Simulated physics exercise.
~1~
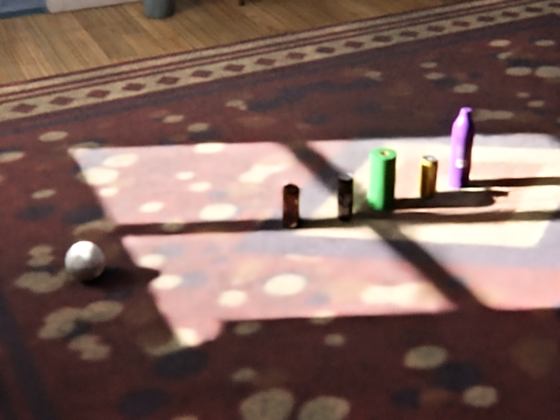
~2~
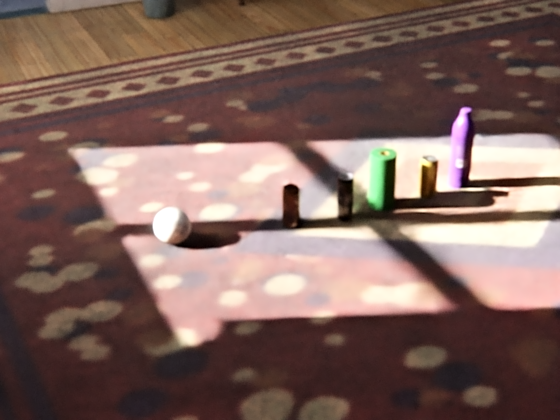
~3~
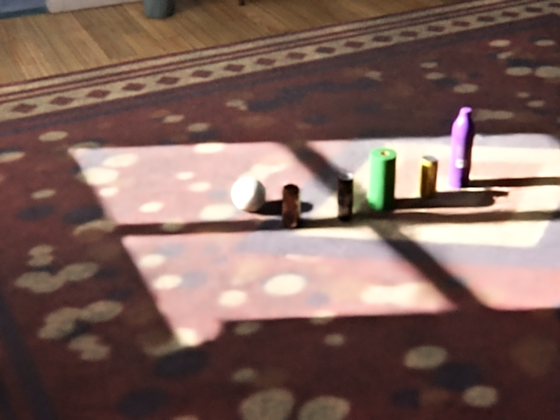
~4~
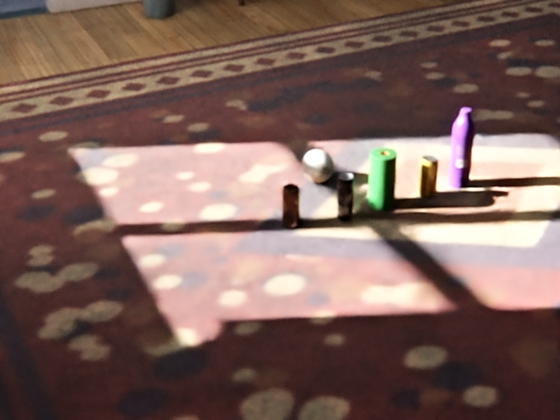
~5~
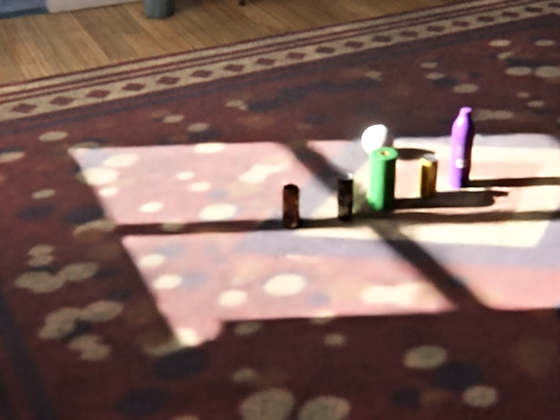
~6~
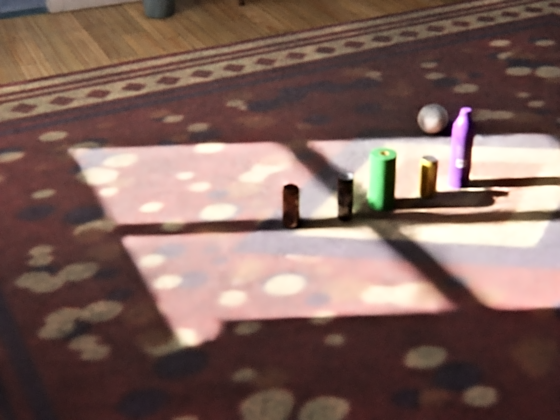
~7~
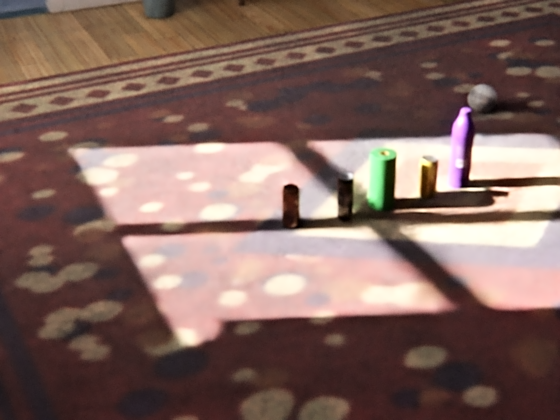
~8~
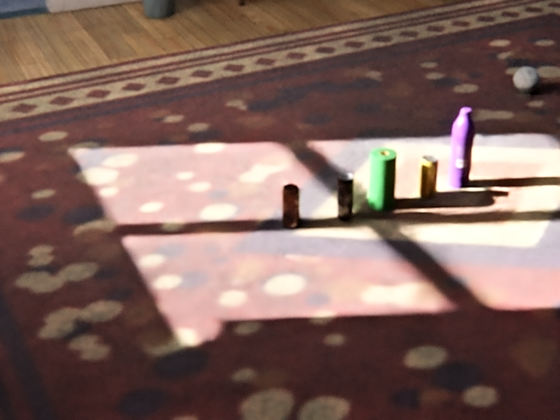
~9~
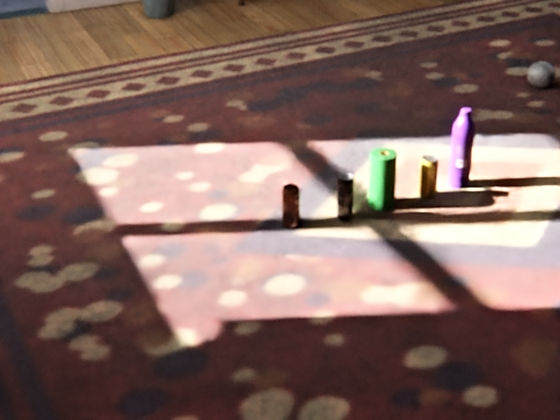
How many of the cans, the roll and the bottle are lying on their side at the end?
None of them are lying on their side. The three cans, the green roll and the purple bottle all remain standing.
